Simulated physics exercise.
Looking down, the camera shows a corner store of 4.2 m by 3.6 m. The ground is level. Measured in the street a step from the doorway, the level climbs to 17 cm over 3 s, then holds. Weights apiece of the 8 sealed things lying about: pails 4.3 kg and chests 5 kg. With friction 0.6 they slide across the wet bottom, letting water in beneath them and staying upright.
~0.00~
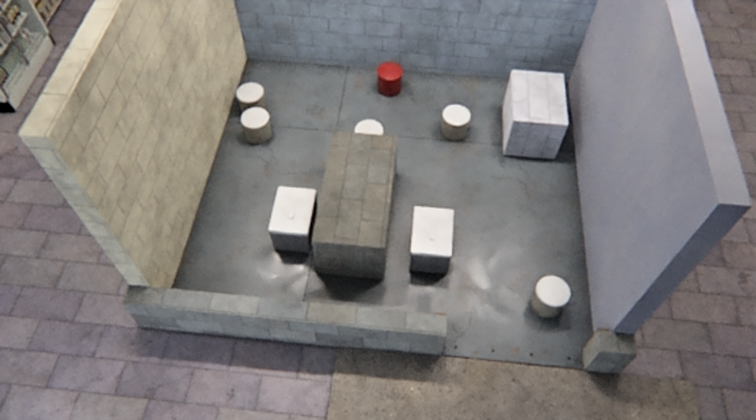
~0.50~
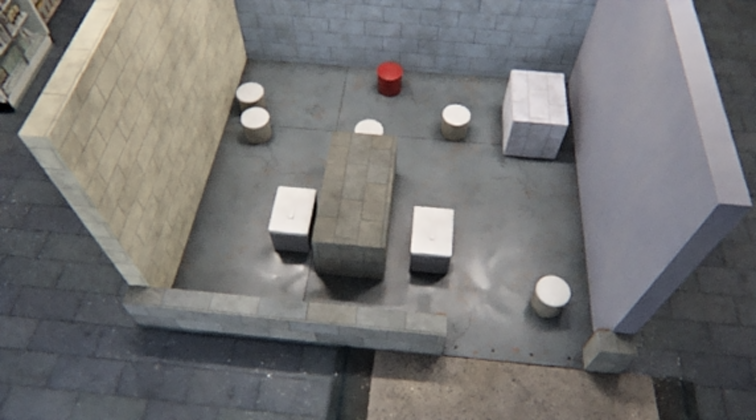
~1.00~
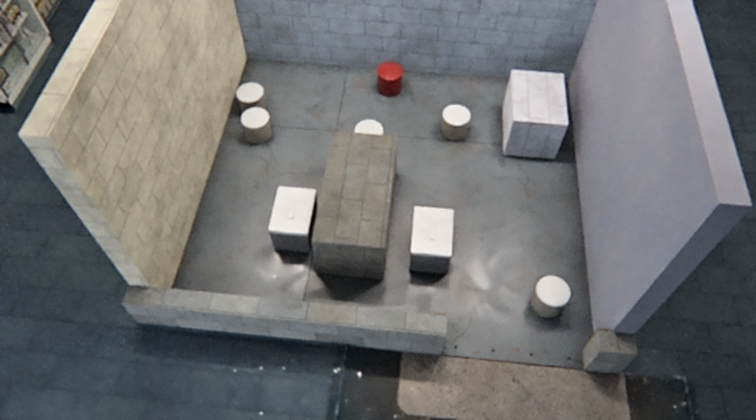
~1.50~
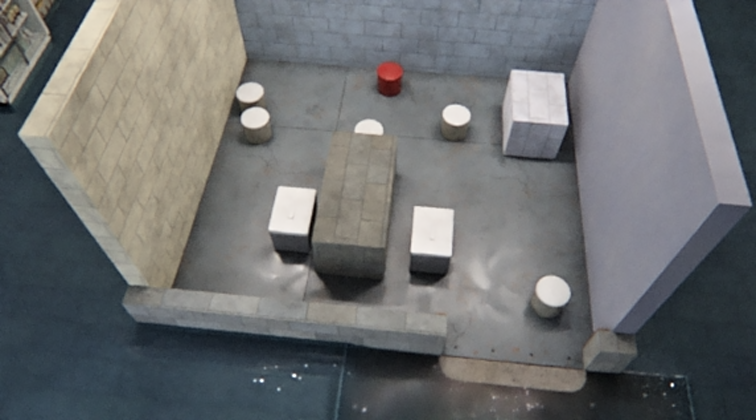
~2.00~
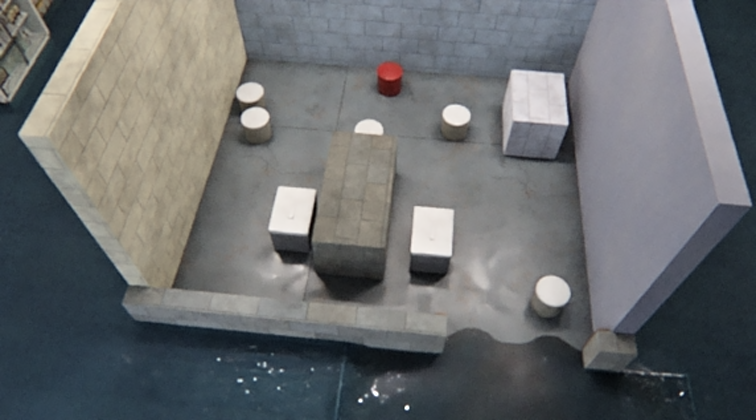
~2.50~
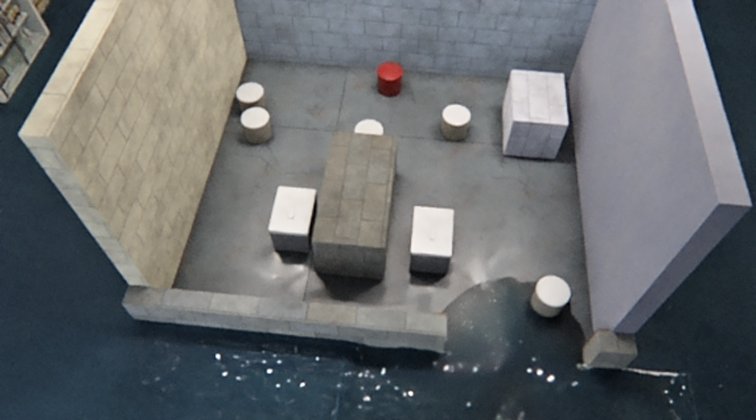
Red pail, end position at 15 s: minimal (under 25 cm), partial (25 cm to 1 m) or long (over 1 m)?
It gets pushed well away.
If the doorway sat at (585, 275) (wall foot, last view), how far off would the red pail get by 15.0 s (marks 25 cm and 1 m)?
You'd see the red pail wander off a long way.
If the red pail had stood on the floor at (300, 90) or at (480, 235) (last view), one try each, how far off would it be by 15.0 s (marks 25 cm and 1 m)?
Going in order, it gets pushed a long way and then it gets pushed a long way.
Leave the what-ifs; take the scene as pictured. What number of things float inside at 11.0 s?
I'd say 6 of them.
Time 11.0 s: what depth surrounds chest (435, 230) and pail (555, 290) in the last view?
Depths: Near 9 cm, then near 11 cm.
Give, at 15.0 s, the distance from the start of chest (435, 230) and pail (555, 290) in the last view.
In turn: 150 cm, 200 cm.
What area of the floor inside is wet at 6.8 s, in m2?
Roughly 9.5 m2 of it is wet.
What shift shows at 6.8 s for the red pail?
It has shifted about 100 cm.
After 3.5 s the red pail is near (390, 71), 0.0 m from its start, aground; 0 afloat.
After 6.8 s the red pail is near (320, 59), 0.9 m from its start, afloat; 4 afloat.
After 11.0 s the red pail is near (282, 173), 2.0 m from its start, afloat; 6 afloat.
After 15.0 s the red pail is near (307, 161), 1.7 m from its start, afloat; 8 afloat.
